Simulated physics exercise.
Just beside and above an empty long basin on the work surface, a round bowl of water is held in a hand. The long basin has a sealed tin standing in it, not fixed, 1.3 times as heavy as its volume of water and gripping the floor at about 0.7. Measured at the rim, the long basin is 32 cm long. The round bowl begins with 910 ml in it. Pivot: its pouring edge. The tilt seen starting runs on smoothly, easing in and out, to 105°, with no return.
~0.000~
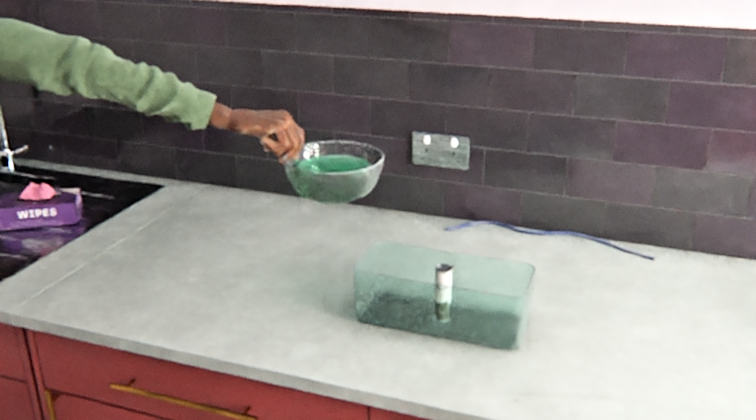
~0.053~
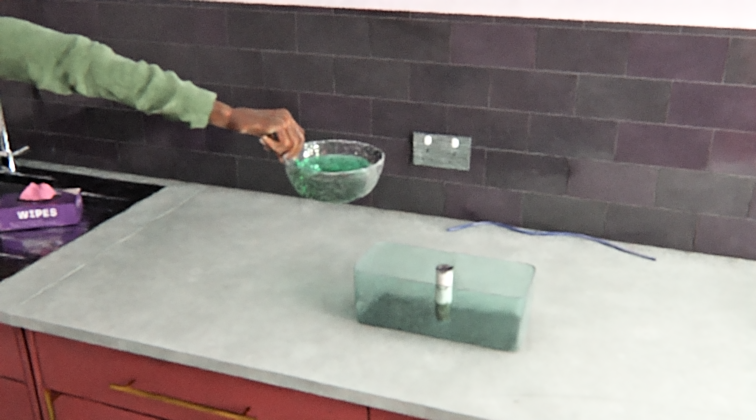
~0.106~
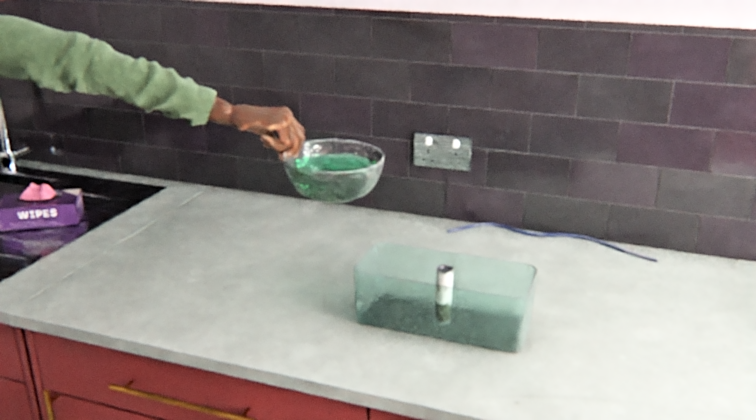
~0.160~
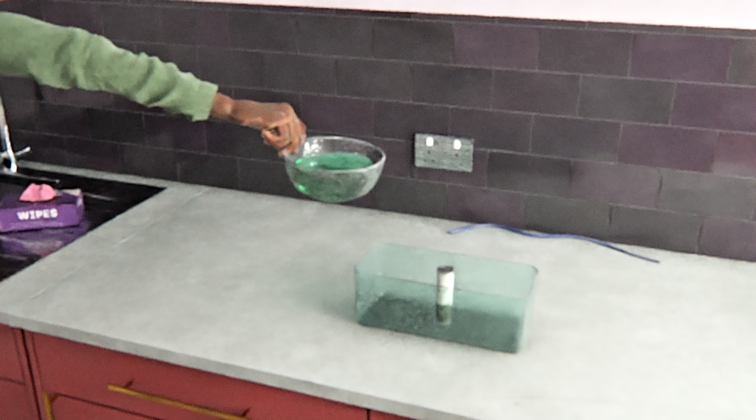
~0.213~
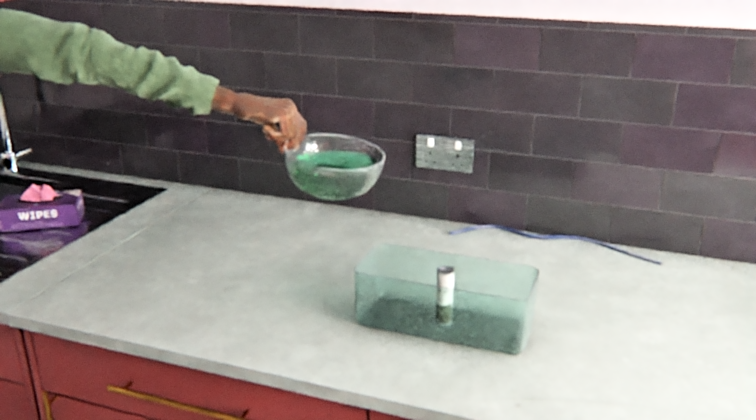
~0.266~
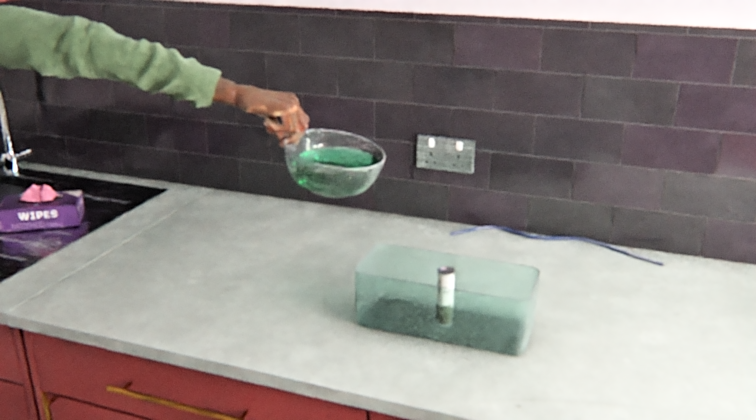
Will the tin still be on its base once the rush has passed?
Yes, it is still upright.
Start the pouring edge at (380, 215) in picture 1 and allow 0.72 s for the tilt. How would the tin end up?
Then it tips over.
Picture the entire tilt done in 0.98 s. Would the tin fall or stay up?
The tin stays on its base.
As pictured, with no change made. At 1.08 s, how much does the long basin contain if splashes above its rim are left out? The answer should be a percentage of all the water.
About 74 %.
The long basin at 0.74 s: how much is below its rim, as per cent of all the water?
I'd put it near 4 percent.
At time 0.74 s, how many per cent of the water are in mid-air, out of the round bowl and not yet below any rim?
Around 38 in a hundred.
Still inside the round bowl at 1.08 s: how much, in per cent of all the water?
Near 3 percent, more or less.
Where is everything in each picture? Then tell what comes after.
In the first picture, it leans 0°; its right rim is at (380, 163); the water meets the walls at (294, 163) and (378, 174); the long basin's rim runs from (364, 255) to (531, 282); the tin's top is at (443, 270).
In the second picture, it leans 0°; its right rim is at (380, 163); the water meets the walls at (294, 163) and (378, 173).
In the third picture, it leans 2°; its right rim is at (381, 163); the water meets the walls at (294, 162) and (378, 172).
In the fourth picture, it leans 4°; its right rim is at (381, 163); the water meets the walls at (295, 160) and (378, 171).
In the fifth picture, it leans 6°; its right rim is at (381, 163); the water meets the walls at (295, 158) and (379, 169).
In the sixth picture, it leans 10°; its right rim is at (381, 163); the water meets the walls at (295, 155) and (380, 167).
By 0.74 s the tilt is 61° and 58 per cent is still to pour; the tin stands where it began.
By 1.08 s the tilt is 96° and 3 per cent is still to pour; the tin stands where it began.
By 1.45 s the tilt is 105° and 0 per cent is still to pour; the tin stands where it began.
By 1.84 s the tilt is 105° and 0 per cent is still to pour; the tin stands where it began.
At rest the tin stands where it began.
